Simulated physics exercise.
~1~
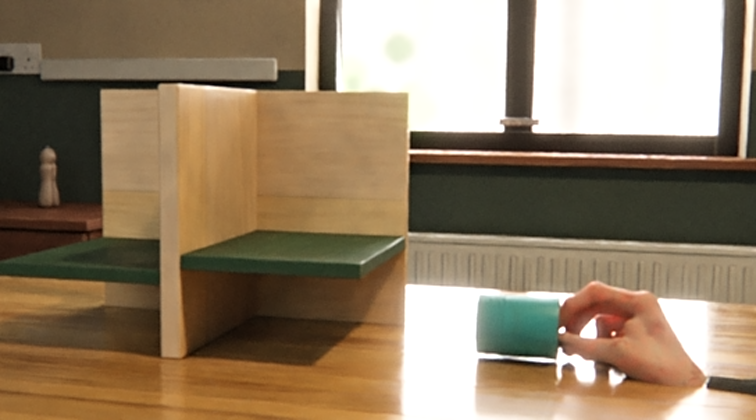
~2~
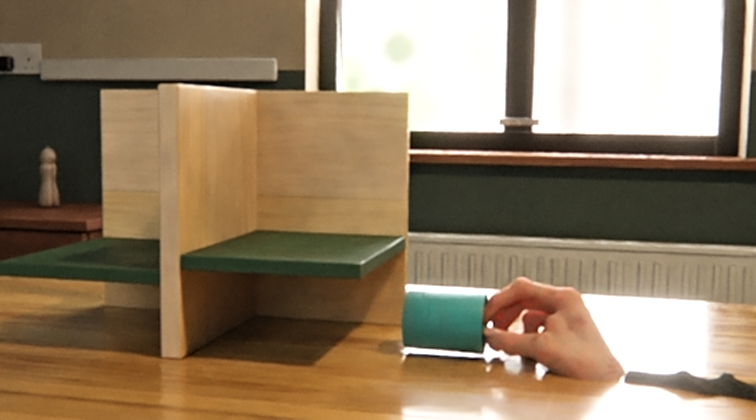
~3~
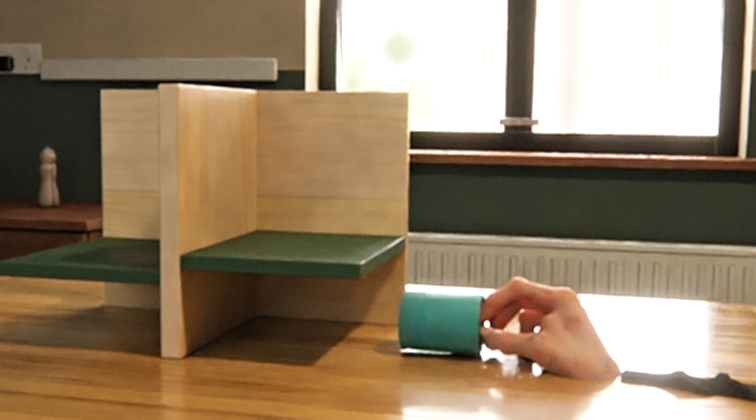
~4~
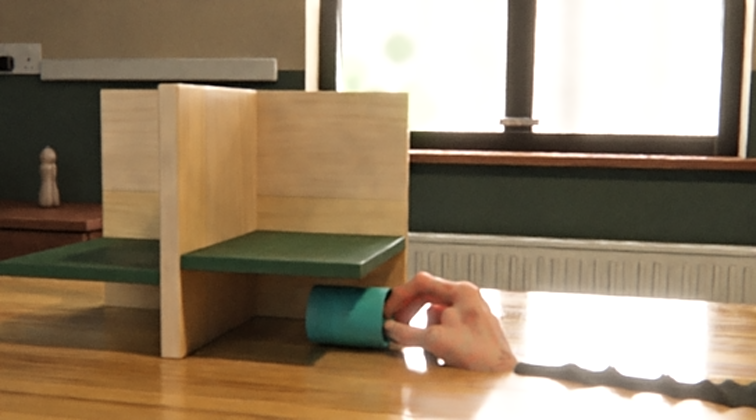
A turquoise cylinder lying on its side is pushed left across a wooden table by a hand, pauses near a wooden stand with green shelves, then moves on until it sits partly beneath the right-hand shelf, the hand still at its end.
